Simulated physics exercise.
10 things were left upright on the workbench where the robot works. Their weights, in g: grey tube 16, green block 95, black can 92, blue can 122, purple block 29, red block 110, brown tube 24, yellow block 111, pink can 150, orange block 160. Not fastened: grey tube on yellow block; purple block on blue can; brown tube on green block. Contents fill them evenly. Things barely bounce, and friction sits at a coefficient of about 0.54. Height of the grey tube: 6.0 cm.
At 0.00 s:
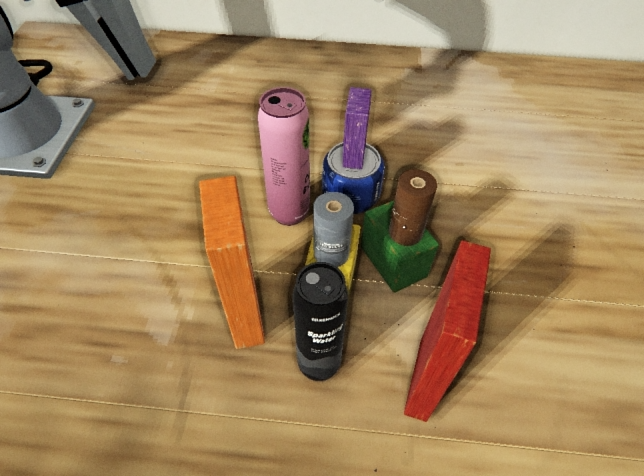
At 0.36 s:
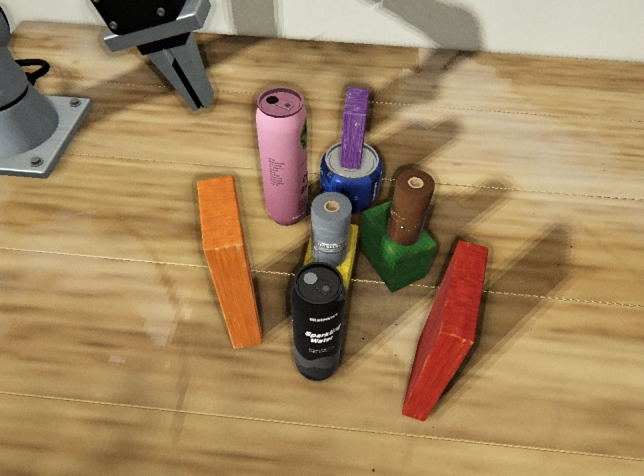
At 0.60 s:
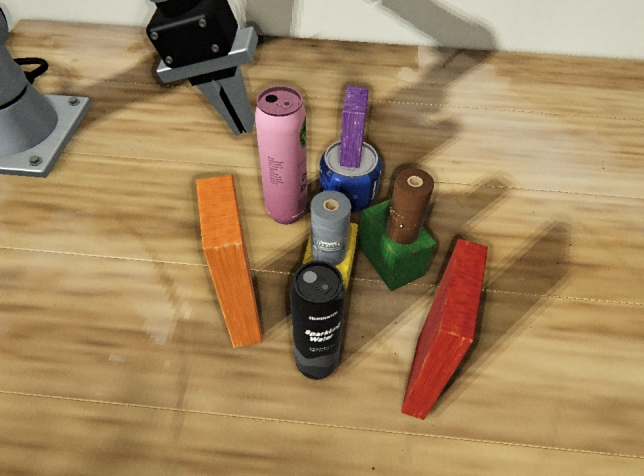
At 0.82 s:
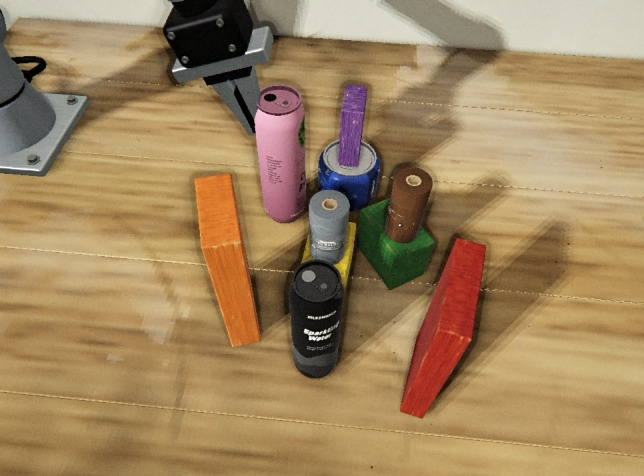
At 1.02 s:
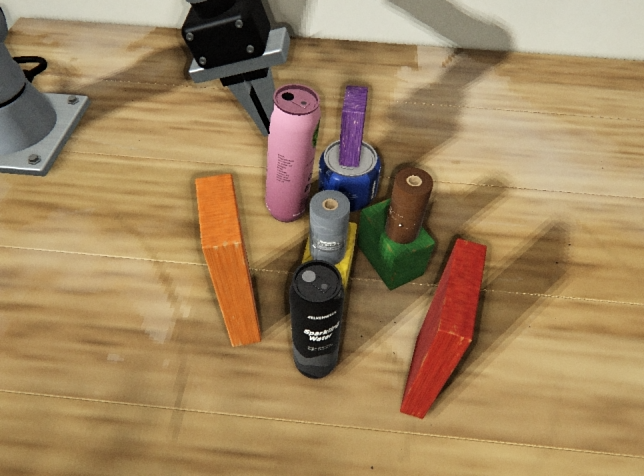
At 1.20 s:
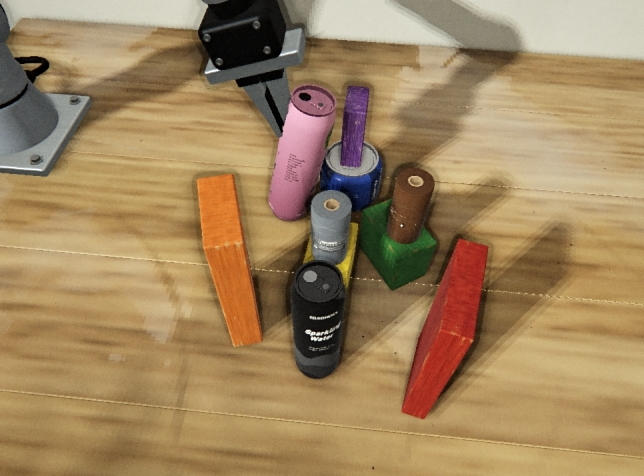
A robot gripper moves right behind the pink can and tilts it toward the right.
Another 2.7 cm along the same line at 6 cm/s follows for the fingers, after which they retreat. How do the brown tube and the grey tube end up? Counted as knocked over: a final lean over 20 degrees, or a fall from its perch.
The brown tube winds up tipped, and the grey tube winds up still on its base.
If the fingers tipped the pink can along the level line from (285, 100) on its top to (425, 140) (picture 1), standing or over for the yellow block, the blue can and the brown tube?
Well, the yellow block is still standing up, the blue can is still standing up and the brown tube is knocked over.
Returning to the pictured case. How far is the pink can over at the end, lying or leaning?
It settles near 50° away from upright.
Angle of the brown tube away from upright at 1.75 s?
0°.
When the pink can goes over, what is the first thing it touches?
Purple block.
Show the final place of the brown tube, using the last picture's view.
It ends up around (522, 348).
Around 1.45 s, purple block and pink can touch at 1.36 s; blue can and pink can touch at 1.44 s; off upright pink can 18°, purple block 5°.
Around 1.75 s, off upright pink can 30°, purple block 5°.
Around 2.20 s, brown tube and pink can touch at 1.87 s; green block and pink can touch at 1.88 s; off upright brown tube 90°, pink can 49°.
At rest, past 20° or fallen, pink can and brown tube. Standing, orange block, black can, yellow block, green block, red block, blue can, grey tube and purple block.
